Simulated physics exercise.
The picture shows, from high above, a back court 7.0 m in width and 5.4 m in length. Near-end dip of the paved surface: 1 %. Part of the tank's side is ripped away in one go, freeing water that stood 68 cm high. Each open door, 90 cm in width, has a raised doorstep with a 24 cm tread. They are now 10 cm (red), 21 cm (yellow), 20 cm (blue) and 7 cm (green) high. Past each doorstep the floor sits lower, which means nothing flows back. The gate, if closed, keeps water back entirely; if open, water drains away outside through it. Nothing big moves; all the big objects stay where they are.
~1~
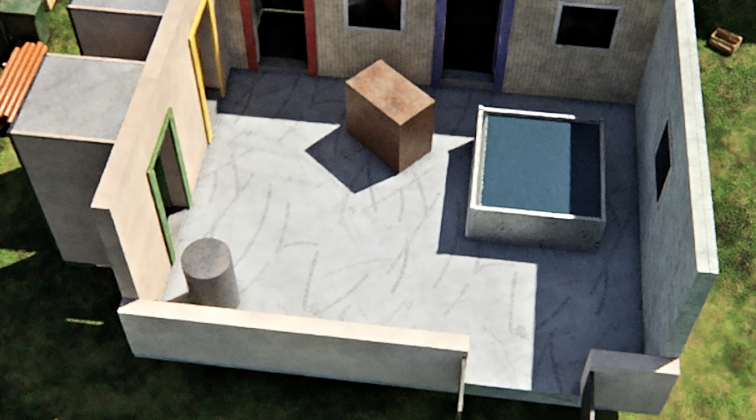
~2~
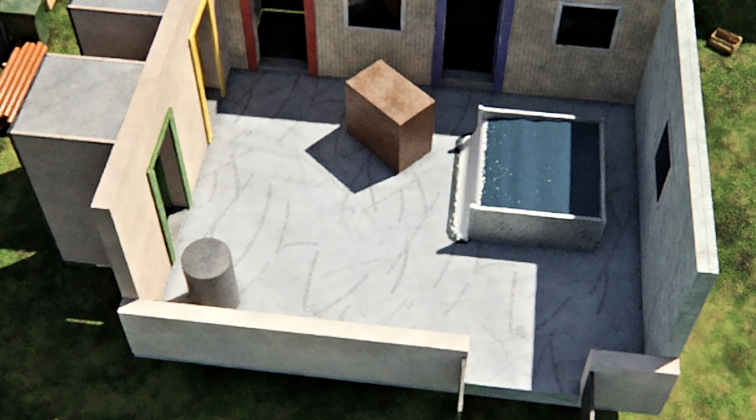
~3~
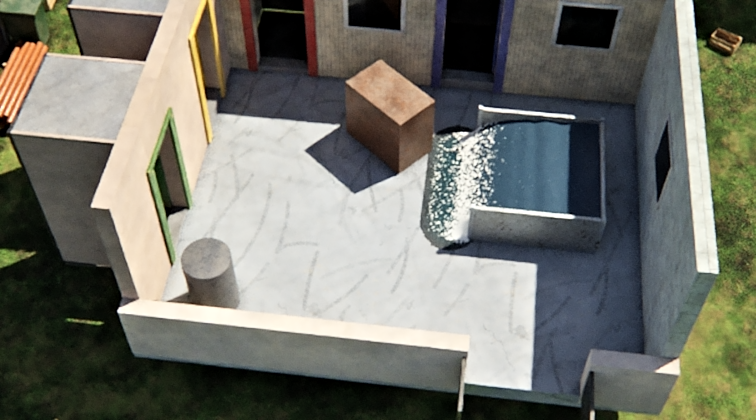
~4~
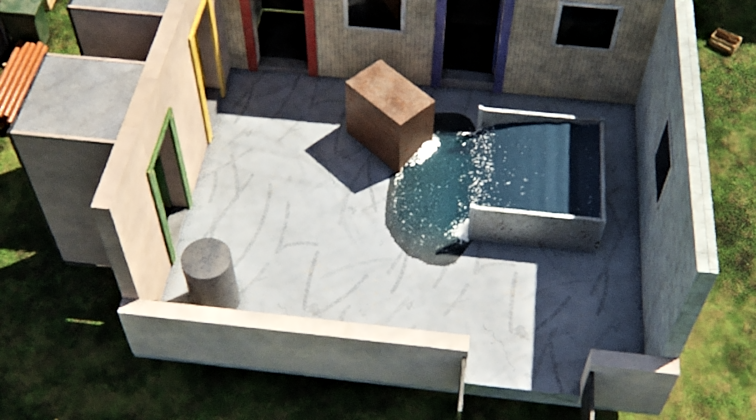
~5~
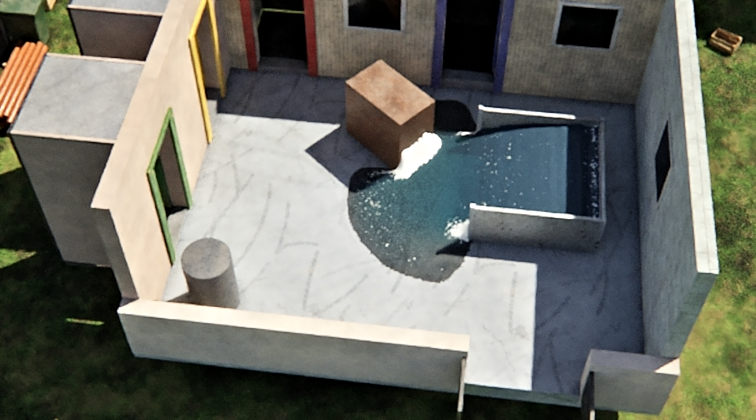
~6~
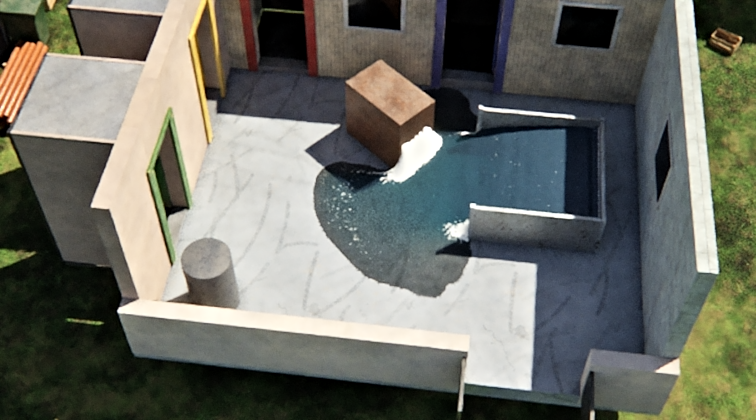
In a walled courtyard seen from above, the left side of a water tank gives way and water pours out leftward, foaming against a brown block, then spreads across the pale floor in a widening, rounded pool.
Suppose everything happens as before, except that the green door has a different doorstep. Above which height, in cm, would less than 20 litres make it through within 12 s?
Above roughly 21 cm.
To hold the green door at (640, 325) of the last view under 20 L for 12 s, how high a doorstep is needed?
It needs about 7.5 cm.
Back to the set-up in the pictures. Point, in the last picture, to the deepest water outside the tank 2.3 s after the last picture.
About (159, 311).
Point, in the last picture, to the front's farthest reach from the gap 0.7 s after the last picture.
Around (185, 222).
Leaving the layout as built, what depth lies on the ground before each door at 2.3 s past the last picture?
At the red door the depth is 4 cm, at yellow 18 cm, at blue 14 cm and at green 20 cm.
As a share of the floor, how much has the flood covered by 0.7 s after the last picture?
The wet part is about 40 per cent.
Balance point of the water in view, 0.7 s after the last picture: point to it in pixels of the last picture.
(453, 191).
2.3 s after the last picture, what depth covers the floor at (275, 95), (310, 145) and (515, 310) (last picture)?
Close to 3, 3 and 0 cm deep.
Then, 0.7 s after the last picture water covers 40 % of the floor, deepest (44 cm) near (428, 157); it has not reached the green door.
Then, 2.3 s after the last picture water covers 65 % of the floor, deepest (38 cm) near (159, 311); 20 cm at the green door, 122 litres in over its 7 cm doorstep.
Then, 11.3 s after the last picture water covers 95 % of the floor, deepest (11 cm) near (453, 240); 7 cm at the green door, 258 litres in over its 7 cm doorstep.
At the green door as built, the water peaked near 24 cm, 1.7 s after the last picture.
Run again over the same 12 s with other heights there, 31 litres in over 19 cm, 4 litres over 25.5 cm. The limit of 20 litres is kept from about 21 cm up.
